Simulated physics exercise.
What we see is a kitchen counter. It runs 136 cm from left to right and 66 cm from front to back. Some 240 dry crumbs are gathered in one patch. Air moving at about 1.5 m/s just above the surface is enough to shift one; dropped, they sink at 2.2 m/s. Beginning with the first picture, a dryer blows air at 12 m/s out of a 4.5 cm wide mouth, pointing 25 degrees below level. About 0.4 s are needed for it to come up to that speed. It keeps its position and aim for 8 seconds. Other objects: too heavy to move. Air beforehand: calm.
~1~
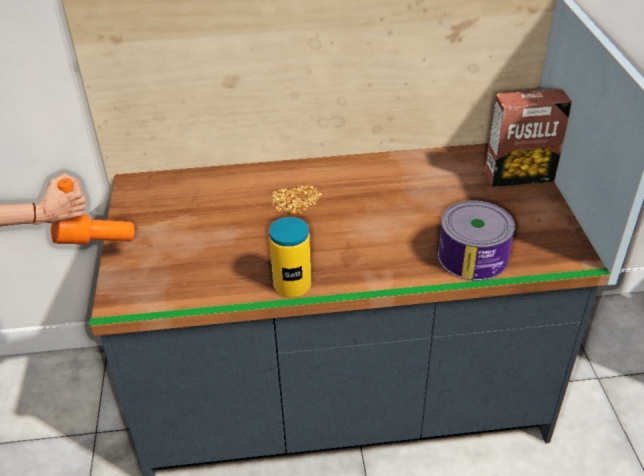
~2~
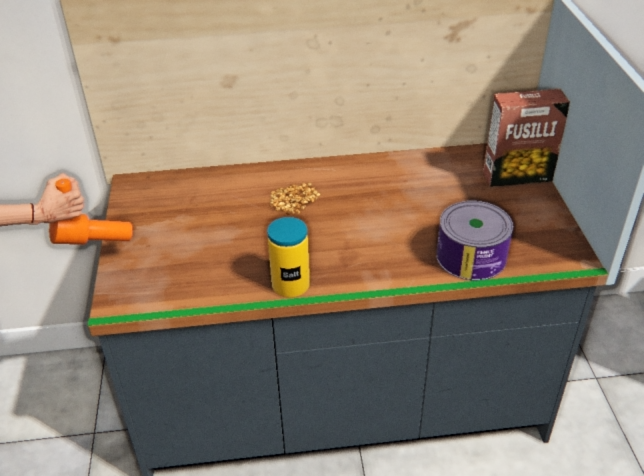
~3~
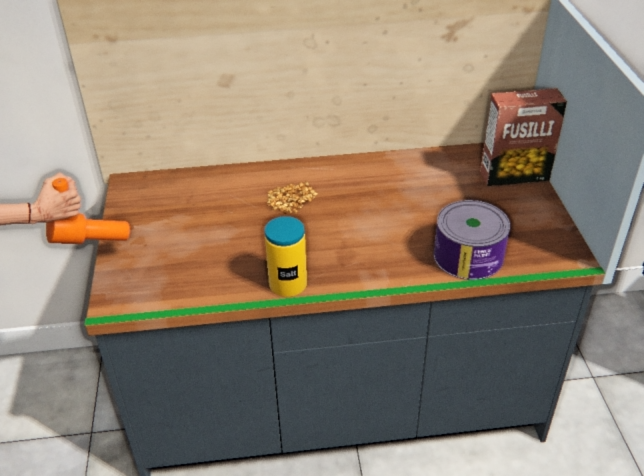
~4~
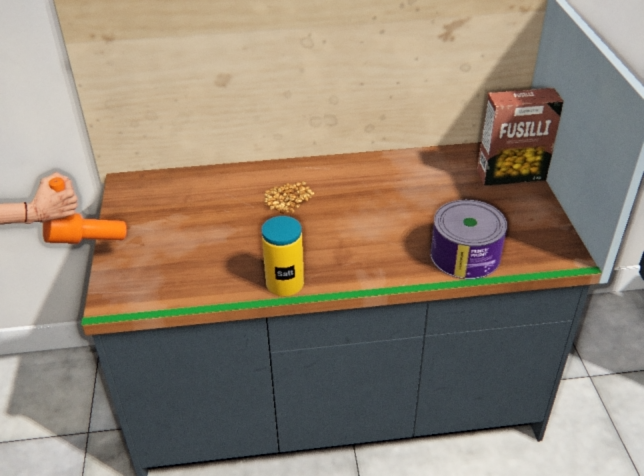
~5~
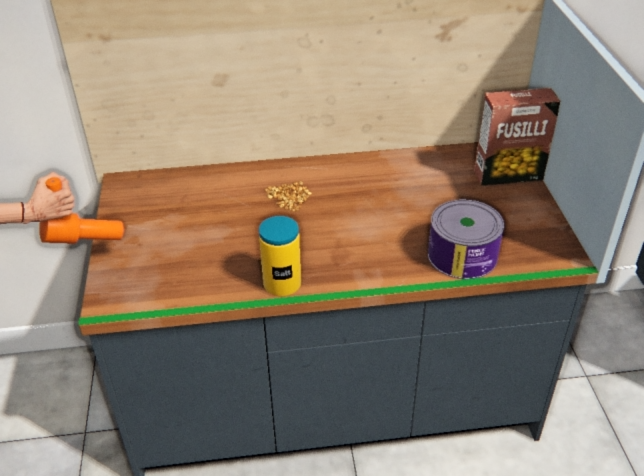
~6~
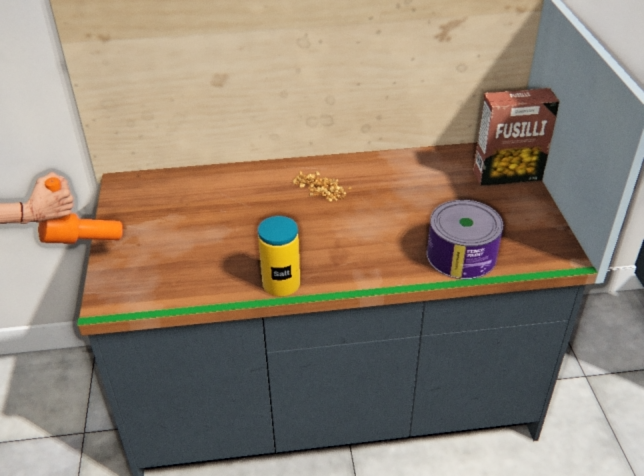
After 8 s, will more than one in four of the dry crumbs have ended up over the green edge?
No.
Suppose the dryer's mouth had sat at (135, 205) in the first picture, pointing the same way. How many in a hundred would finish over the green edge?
You'd be looking at something like 0 in a hundred.
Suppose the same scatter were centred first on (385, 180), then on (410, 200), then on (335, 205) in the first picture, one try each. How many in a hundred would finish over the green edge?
Taking the three spots in order, you'd get around 0 percent, 0 percent and 0 percent.
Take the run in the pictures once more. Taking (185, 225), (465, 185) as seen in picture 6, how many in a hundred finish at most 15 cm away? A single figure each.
0 %, 20 %.
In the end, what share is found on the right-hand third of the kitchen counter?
I'd put it at about 100 percent.
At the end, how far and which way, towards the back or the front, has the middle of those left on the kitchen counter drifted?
It has shifted to the far side, by around 10 cm.
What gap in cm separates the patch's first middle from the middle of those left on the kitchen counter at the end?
Distance: Approx. 80 cm.
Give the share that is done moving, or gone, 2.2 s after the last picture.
30 %.
Then, 1.2 s after the last picture, 0 % are over the green edge; the middle of those still in play is near (521, 154); 22 % have settled or left.
Then, 2.2 s after the last picture, 0 % are over the green edge; the middle of those still in play is near (526, 151); 30 % have settled or left.
Then, 4.0 s after the last picture, 0 % are over the green edge; the middle of those still in play is near (528, 153); 38 % have settled or left.
Then, 7.6 s after the last picture, at the end, 0 % are over the green edge; the middle of those still in play is near (530, 154).
